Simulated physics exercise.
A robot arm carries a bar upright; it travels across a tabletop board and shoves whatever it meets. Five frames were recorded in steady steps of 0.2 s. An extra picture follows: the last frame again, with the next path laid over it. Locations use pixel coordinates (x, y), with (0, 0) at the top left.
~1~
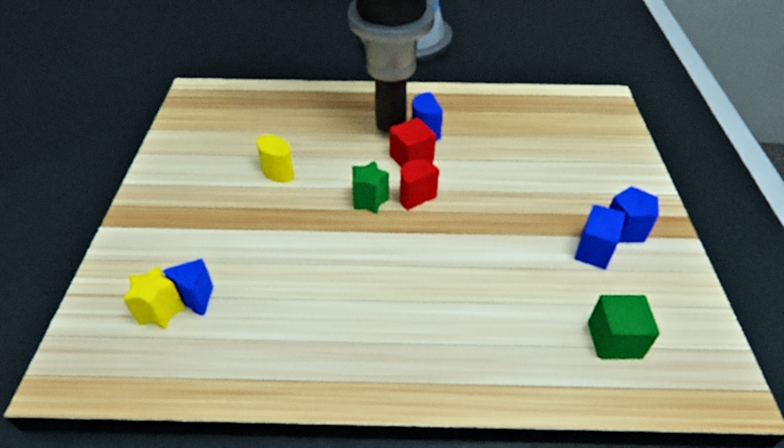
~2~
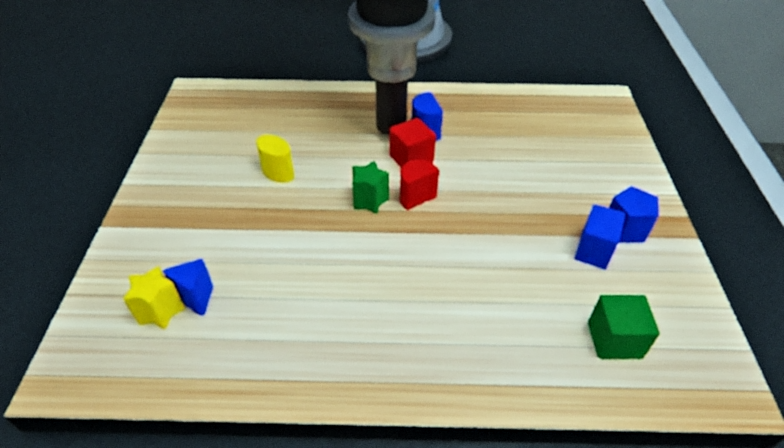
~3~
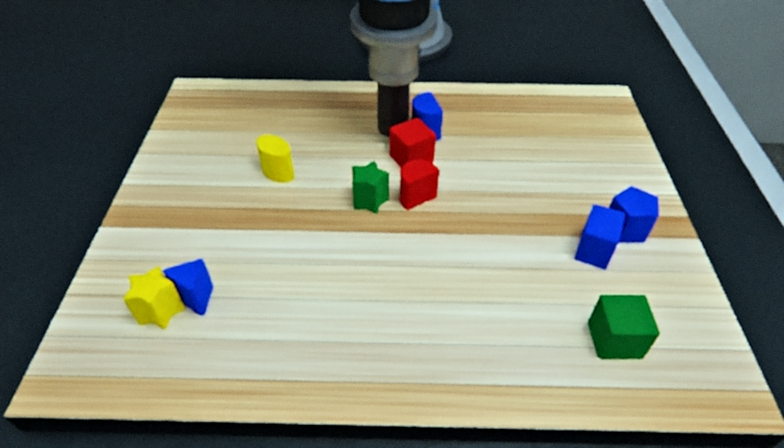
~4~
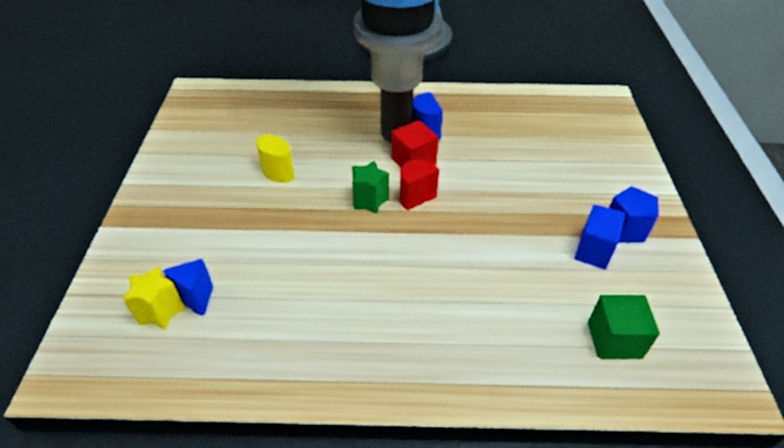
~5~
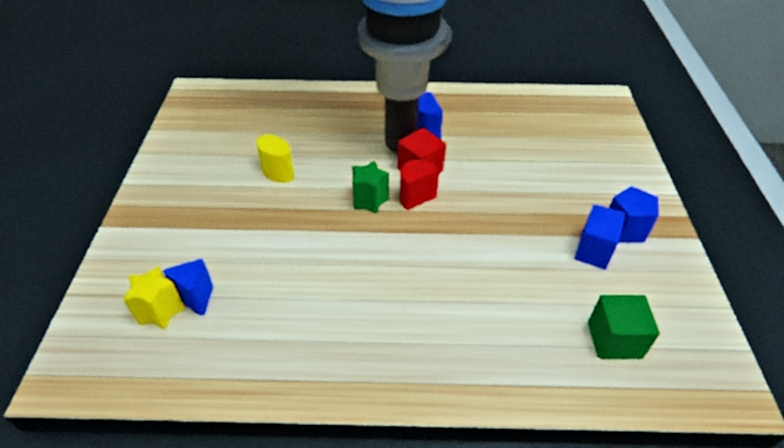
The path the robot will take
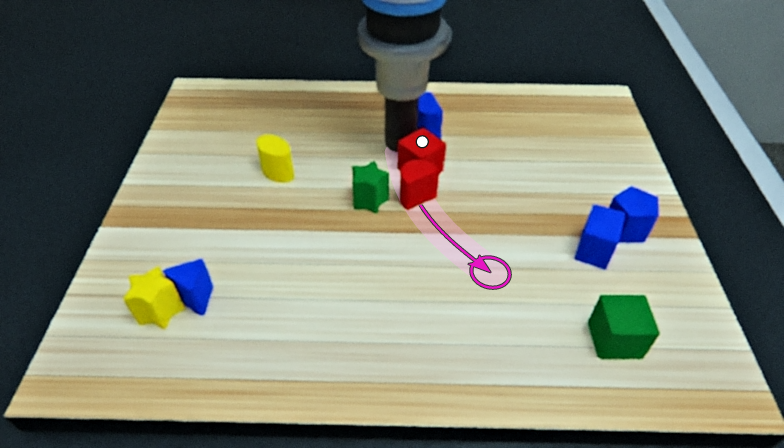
Robot arm with a dark bar edging toward the viewer and nudging a red block slightly right among coloured blocks on a wooden board.
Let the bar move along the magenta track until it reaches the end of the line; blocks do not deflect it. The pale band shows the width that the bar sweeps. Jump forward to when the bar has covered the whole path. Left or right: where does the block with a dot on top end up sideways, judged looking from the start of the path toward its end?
My answer: Left.
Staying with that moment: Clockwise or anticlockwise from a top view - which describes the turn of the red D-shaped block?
Verdict: Clockwise.
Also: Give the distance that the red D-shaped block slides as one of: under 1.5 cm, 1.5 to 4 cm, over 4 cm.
Long: Over 4 cm.
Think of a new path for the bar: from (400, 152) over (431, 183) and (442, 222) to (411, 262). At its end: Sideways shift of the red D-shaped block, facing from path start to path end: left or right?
It's going to go right.
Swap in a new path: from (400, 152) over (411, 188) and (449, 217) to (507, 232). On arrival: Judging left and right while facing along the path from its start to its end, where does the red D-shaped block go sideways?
Moves right.
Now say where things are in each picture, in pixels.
The first picture shows tip of the bar at (391, 125), middles of tops, green star at (369, 173), red D-shaped block at (418, 169), red square block at (413, 131), blue D-shaped block at (427, 103).
The second picture shows bar at (391, 126), nothing pushed.
The third picture shows bar at (393, 129), nothing pushed.
The fourth picture shows bar at (396, 135), red square block at (415, 134).
The fifth picture shows bar at (401, 143), green star at (369, 173), red D-shaped block at (418, 169), red square block at (422, 142), blue D-shaped block at (427, 103).
The line goes from (400, 152) through (413, 191) and (442, 232) to (490, 272); the dot is on the red square block.
The first path, step by step. One third of the way, bar at (414, 183); red D-shaped block at (425, 186), turned 45° clockwise; red square block at (450, 162), turned 45° anticlockwise.
Two thirds of the way, bar at (444, 223); red D-shaped block at (451, 232), turned 65° clockwise; red square block at (455, 164), turned 65° anticlockwise.
At the end, bar at (492, 264); green star unmoved; red D-shaped block at (463, 260), turned 110° clockwise; red square block at (455, 164), turned 65° anticlockwise; blue D-shaped block unmoved.
